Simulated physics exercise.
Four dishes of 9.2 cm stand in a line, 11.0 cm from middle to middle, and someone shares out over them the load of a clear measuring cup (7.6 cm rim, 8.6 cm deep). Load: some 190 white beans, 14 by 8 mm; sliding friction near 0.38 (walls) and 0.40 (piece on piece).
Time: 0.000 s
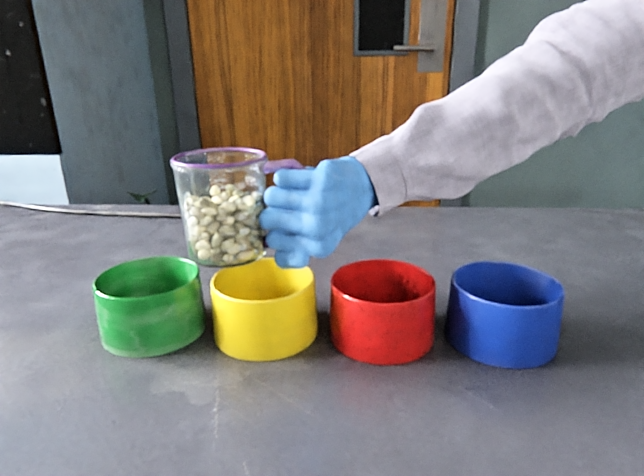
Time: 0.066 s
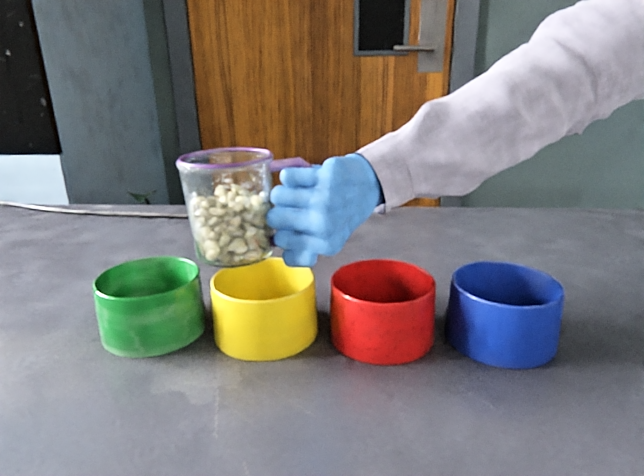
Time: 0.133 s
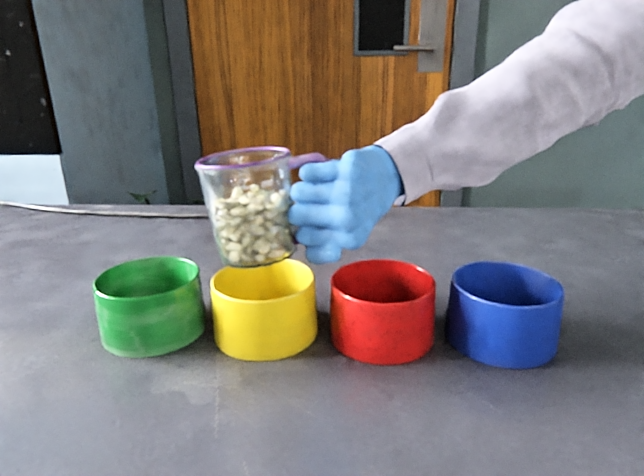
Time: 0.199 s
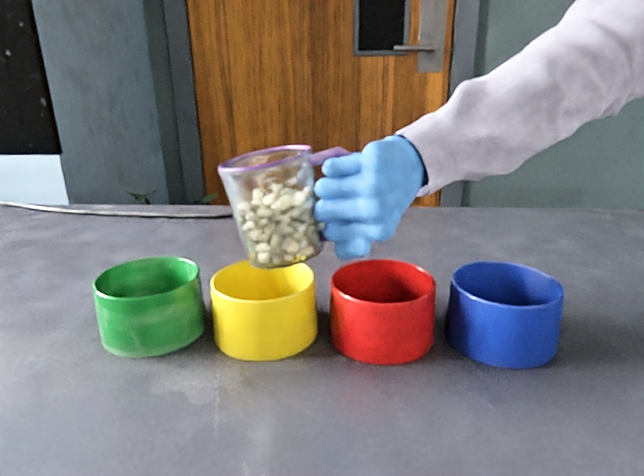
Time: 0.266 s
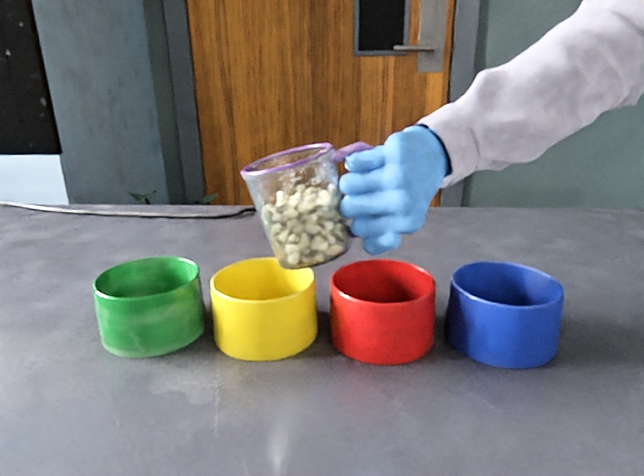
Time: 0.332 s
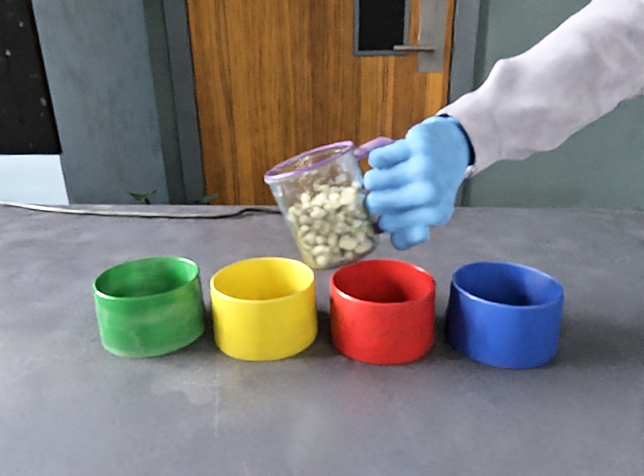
The clip opens on a blue-gloved hand holding a clear, purple-rimmed measuring cup of white beans upright above a row of green, yellow, red and blue dishes. The hand carries the cup rightward, from over the yellow dish toward the red one, gradually tilting it to the left as the beans stay inside.
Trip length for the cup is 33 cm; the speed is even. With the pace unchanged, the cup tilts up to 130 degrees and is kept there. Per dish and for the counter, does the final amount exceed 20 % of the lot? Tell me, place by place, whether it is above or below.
Red: Below the mark; blue: Above the mark; green: Below the mark; yellow: Below the mark; counter: Above the mark.
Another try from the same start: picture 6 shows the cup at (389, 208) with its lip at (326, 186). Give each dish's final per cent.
The red dish keeps 0, the blue one 50, the green one 0 and the yellow one 0.
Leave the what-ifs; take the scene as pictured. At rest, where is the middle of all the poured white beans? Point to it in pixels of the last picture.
Approximately (519, 328) in the last view.
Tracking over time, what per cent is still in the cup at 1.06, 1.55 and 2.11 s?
Going in order, it reads 100, then 85, and finally 0 per cent.
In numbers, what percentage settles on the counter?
Some 40 in a hundred.
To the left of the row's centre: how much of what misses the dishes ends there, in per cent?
Around 0 per cent of it.
After 1.06 s, tilt 71 degrees; cup holds 100 %.
After 1.55 s, tilt 105 degrees; cup holds 85 %, blue 15 %.
Then, at 2.11 s, tilt 130 degrees; cup holds 0 %, blue 60 %.
In the end, at 3.3 s, red 0 %, blue 60 %, green 0 %, yellow 0 %, counter 40 %.
